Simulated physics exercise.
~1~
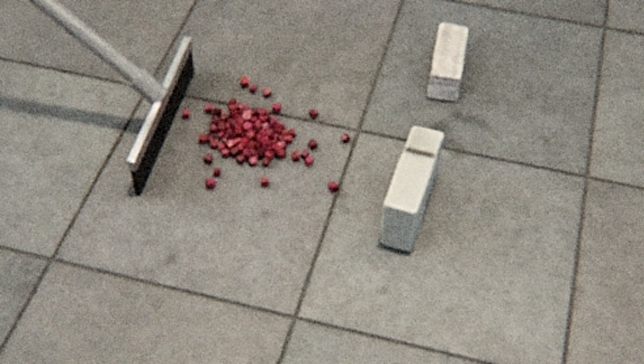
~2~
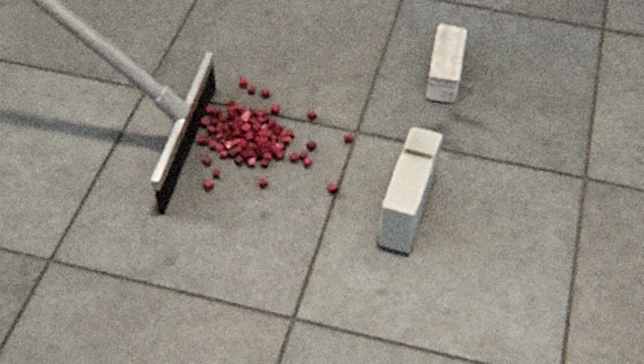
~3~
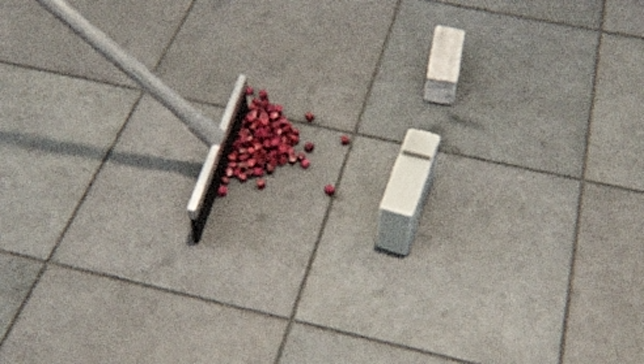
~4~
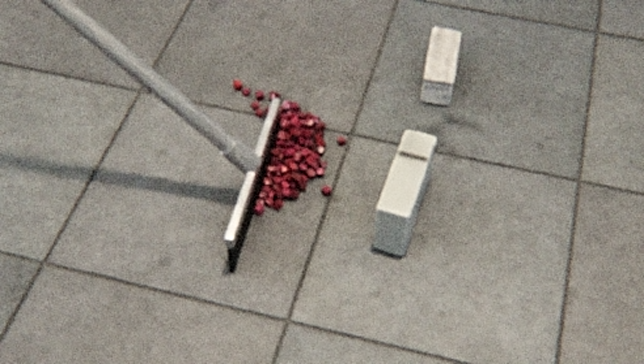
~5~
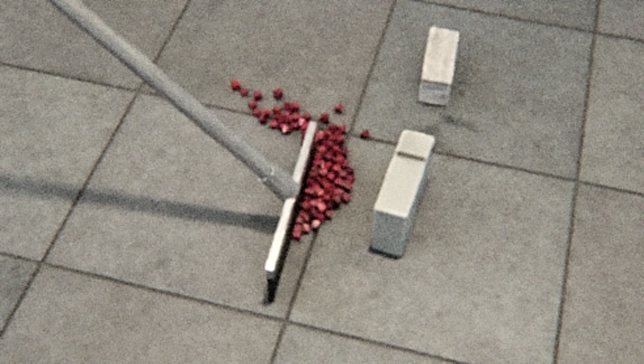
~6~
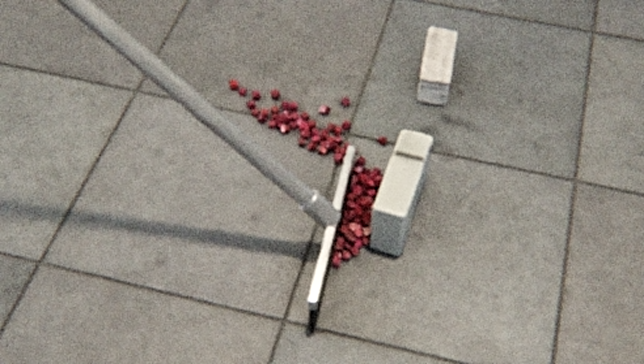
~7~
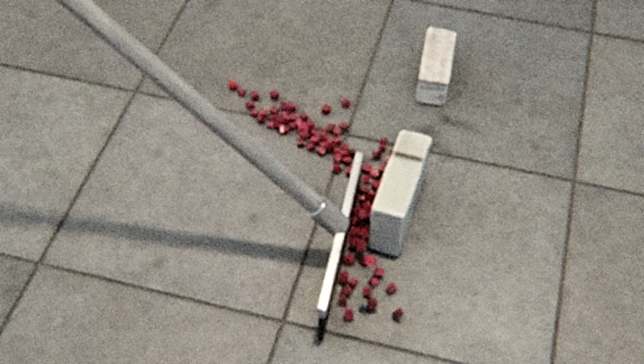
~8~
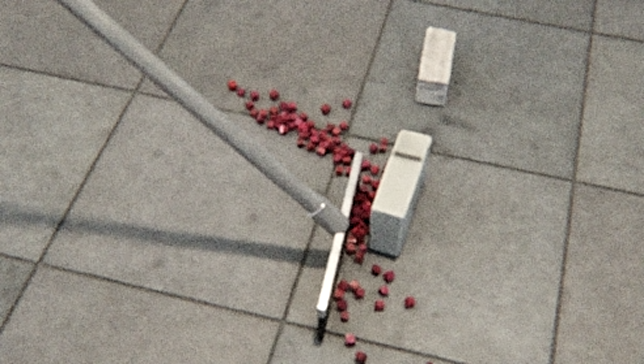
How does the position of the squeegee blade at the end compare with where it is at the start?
At the start the blade is at the left of the heap of red cubes, in the upper left of the view. By the end it is farther right and lower down, close beside the near block.
